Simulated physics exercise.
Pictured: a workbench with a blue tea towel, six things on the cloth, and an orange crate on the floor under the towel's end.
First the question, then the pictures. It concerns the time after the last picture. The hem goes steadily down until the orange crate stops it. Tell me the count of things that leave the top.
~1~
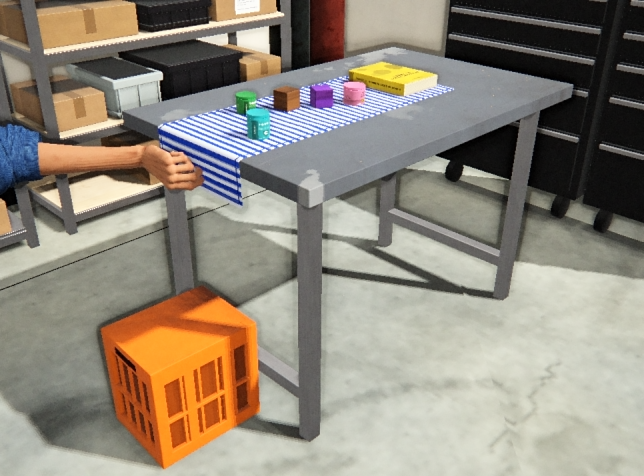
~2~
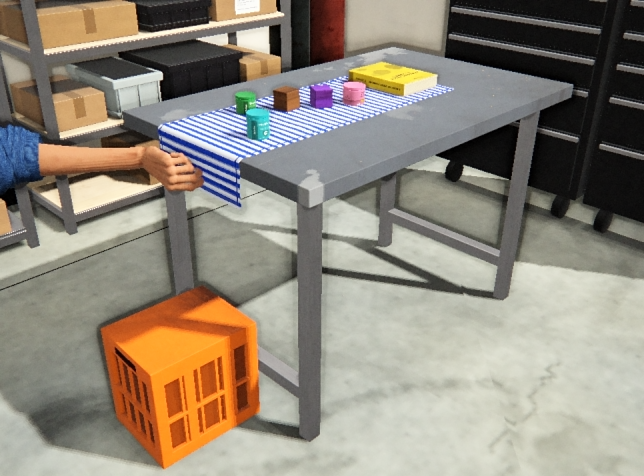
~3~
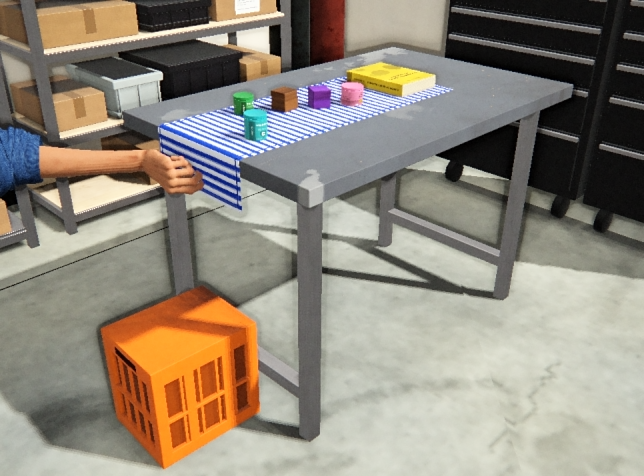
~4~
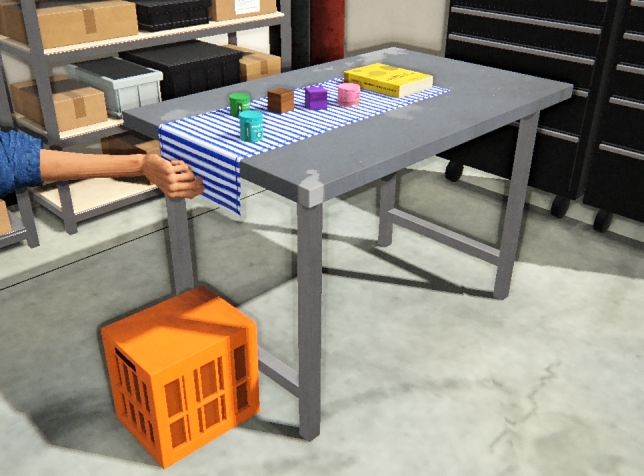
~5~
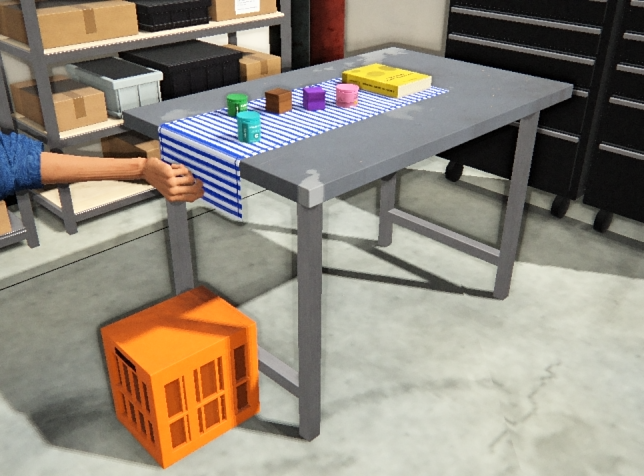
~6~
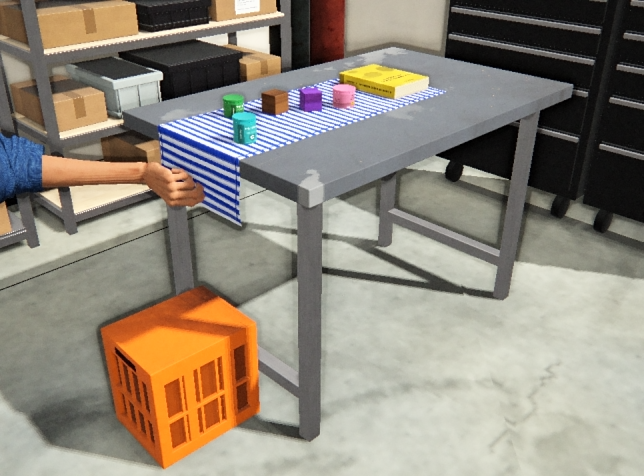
Tally: Three.
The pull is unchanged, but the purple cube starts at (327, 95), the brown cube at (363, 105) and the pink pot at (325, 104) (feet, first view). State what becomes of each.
So, the purple cube makes it through, the brown cube makes it through, the pink pot makes it through.
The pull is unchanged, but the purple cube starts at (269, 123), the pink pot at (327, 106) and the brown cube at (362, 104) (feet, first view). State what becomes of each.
Purple cube gone, pink pot stays, brown cube stays.
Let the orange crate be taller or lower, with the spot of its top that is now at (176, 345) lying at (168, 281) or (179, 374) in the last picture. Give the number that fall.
Over the edge: 1, then 4.
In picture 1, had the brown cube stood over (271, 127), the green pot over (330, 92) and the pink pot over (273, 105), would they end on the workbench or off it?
Note: Brown cube lost; green pot kept on top; pink pot lost.
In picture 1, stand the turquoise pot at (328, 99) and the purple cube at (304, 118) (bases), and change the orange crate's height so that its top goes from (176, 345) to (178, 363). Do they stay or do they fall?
So the turquoise pot stays there, and the purple cube leaves.
Early on, hem near (204, 258); turquoise pot gone.
Midway, hem near (206, 295); turquoise pot and green pot gone.
Finally, hem on the crate; turquoise pot, green pot and brown cube gone. The answer is three.
